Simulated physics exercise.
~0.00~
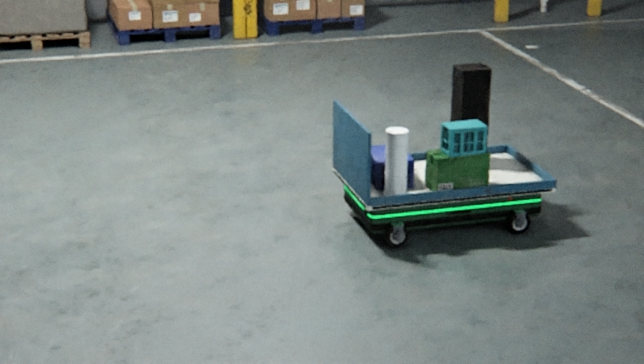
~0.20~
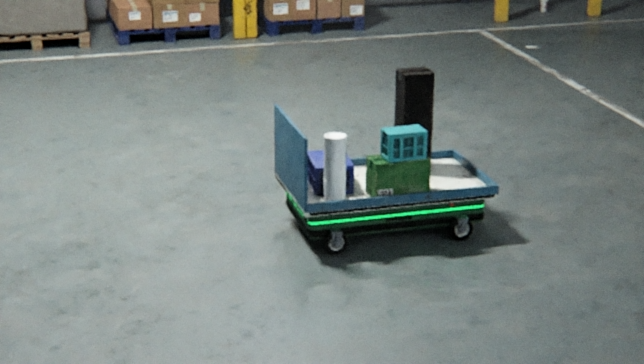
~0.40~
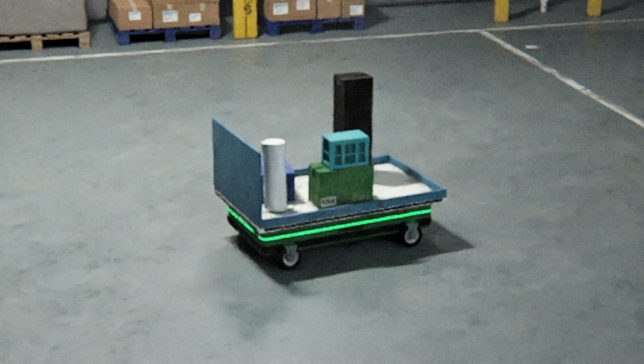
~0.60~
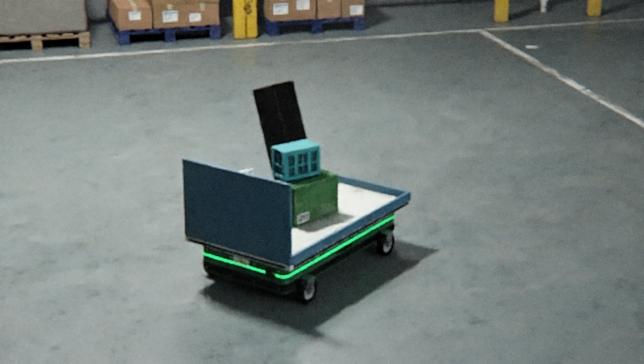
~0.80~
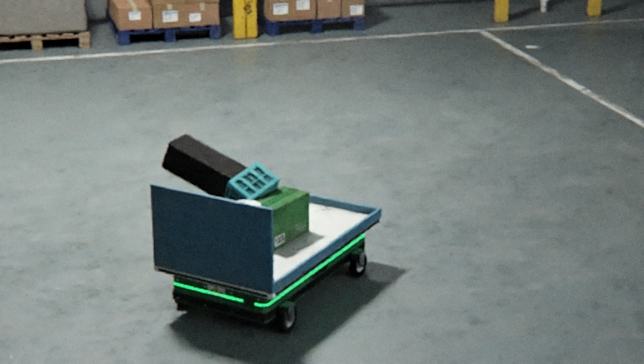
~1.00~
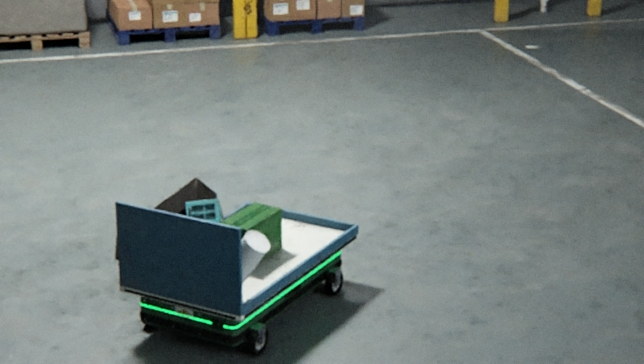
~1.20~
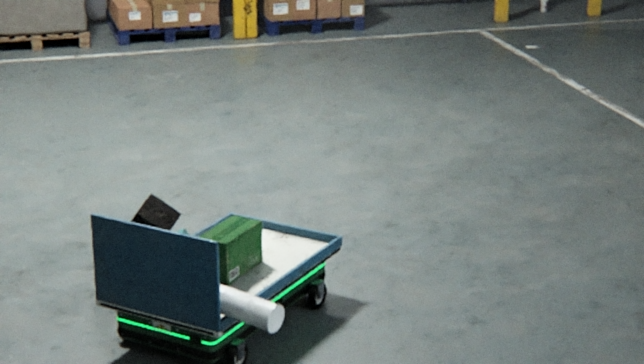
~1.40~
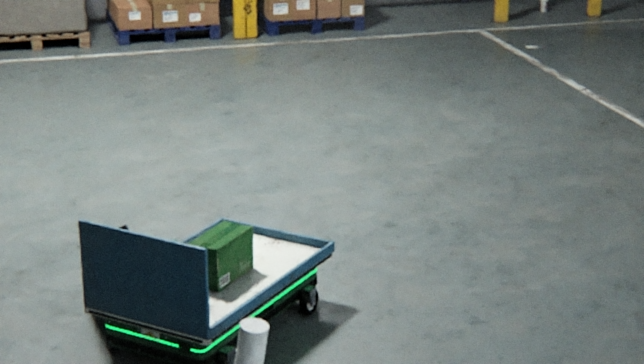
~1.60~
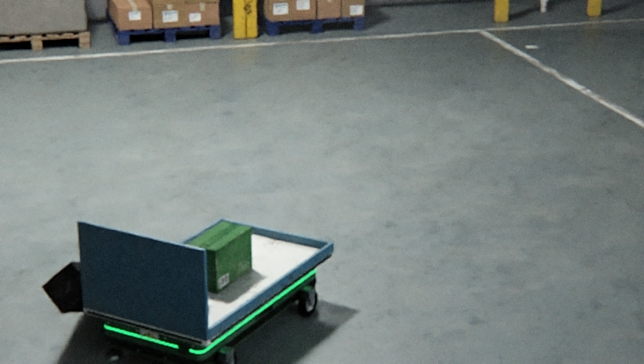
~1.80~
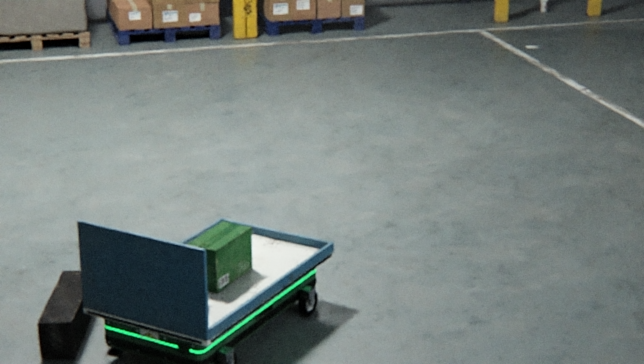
On a grey warehouse floor, seen from a raised, still viewpoint with boxes on pallets at the back, a low blue cart with a glowing green strip rolls leftward. Behind its tall board ride a white canister, a blue crate, a green box, a turquoise crate and a tall black box. The cart swings toward the viewer, and the black box leans and topples left, while the turquoise crate tips over. The canister tilts and drops off the near side. The cart stops at lower left, the green box upright on deck and the black box on the floor beside it.
